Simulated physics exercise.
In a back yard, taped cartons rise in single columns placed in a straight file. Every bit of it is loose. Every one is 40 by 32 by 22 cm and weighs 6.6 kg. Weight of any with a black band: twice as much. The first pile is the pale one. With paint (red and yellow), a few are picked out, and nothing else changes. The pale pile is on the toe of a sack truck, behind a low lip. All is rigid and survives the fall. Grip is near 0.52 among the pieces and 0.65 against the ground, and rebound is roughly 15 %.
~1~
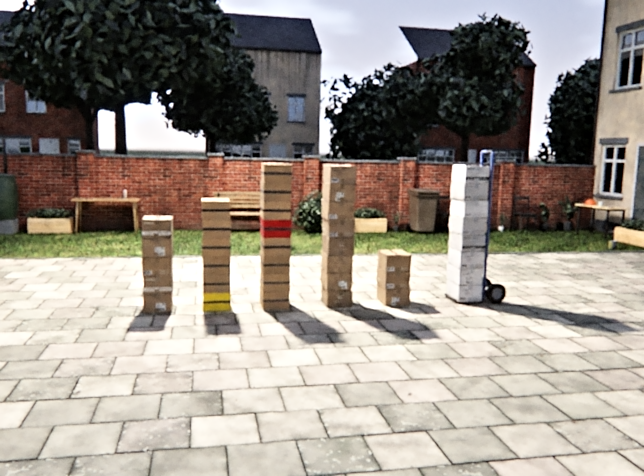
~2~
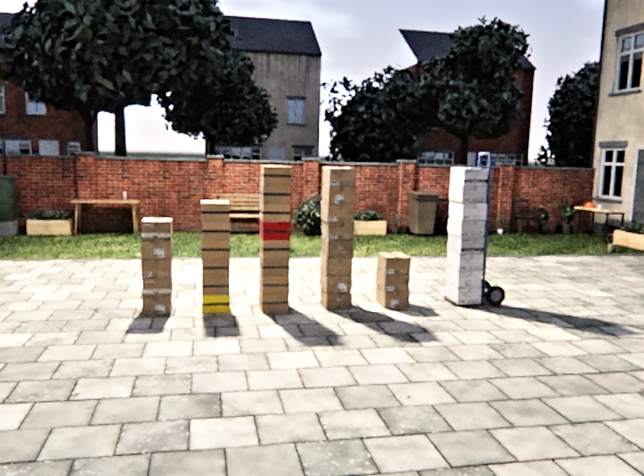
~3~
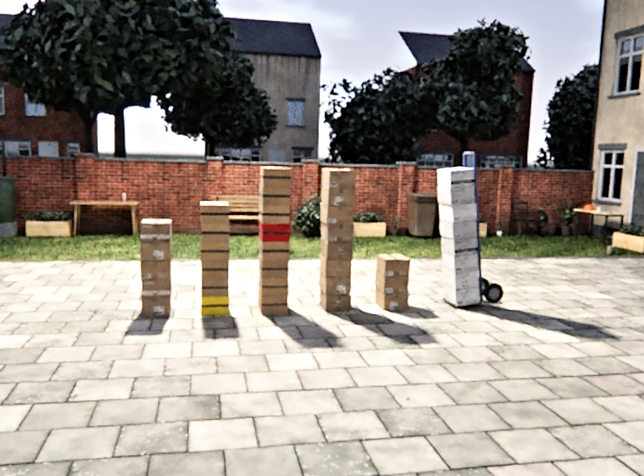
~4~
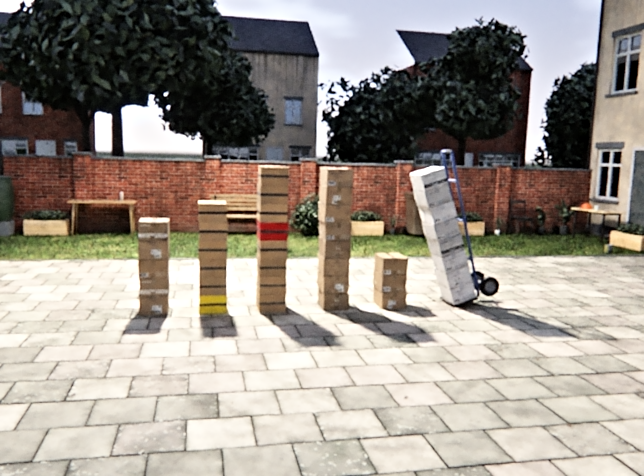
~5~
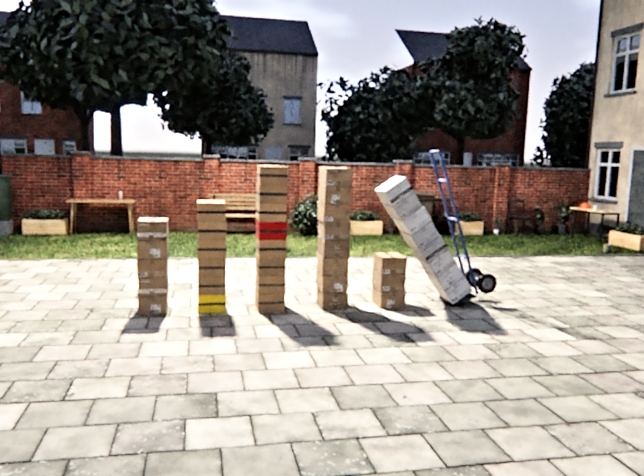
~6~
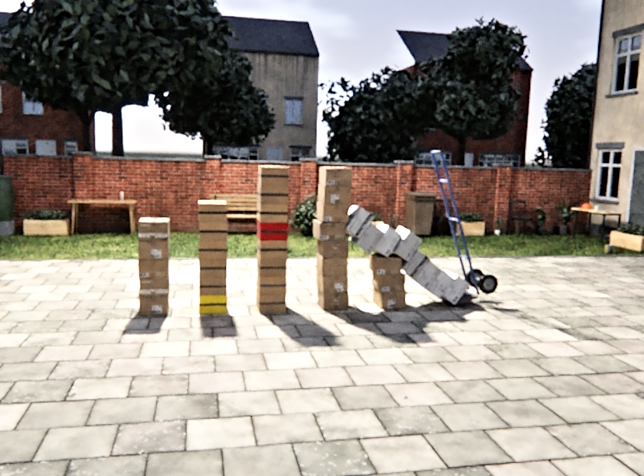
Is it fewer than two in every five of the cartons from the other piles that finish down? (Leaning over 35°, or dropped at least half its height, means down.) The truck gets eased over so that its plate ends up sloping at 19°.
Yes, fewer than two in five.
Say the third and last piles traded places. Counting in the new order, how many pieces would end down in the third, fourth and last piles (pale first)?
Count of fallen pieces - third: 1; fourth: 0; last: 0.
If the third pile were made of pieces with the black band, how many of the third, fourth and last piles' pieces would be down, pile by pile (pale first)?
Down at the end: Third pile 0, fourth pile 0, last pile 0.
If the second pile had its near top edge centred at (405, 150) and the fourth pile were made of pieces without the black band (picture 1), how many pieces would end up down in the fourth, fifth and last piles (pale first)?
Down by pile: Fourth 8, fifth 6, last 5.
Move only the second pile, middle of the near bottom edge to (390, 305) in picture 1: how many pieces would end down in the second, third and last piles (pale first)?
Then, pile by pile: Second 0, third 0, last 0.
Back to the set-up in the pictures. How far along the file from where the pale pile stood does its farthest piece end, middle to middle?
150 cm.
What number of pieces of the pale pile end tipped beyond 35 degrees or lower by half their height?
The answer is 7 of the pale ones.
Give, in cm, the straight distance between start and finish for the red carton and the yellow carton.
The red one ends 0 cm from its start and the yellow one 0 cm.
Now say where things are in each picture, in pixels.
In the first frame (pixels give the middle of a visible side), truck frame (491, 182) 0° forward; yellow carton (217, 302); red carton (277, 229); none of the others has stirred.
Truck frame (489, 185) 1° forward; red carton (277, 231), in the second frame.
Truck frame (476, 184) 7° forward, top of the pale pile leaning 6°; red carton (276, 233); none of the others has stirred, in the third frame.
Truck frame (457, 181) 15° forward, top of the pale pile leaning 18°; red carton (274, 232); none of the others has stirred, in the fourth frame.
Truck frame (448, 181) 19° forward, top of the pale pile leaning 34°; red carton (273, 231); none of the others has stirred, in the fifth frame.
Truck frame (449, 182) 19° forward, top of the pale pile leaning 55°; red carton (274, 232); yellow carton (213, 305); movement in 7 of them, in the sixth frame.
Then, 0.10 s past the last view, 8 of the pale pile down; none of the 30 other cartons down, 10 disturbed.
In the end, 7 of the pale pile down; none of the 30 other cartons down, 11 disturbed; red carton unmoved; yellow carton unmoved. That is 0 per cent. From the last view, middles, red carton near (272, 230), yellow carton near (213, 301).
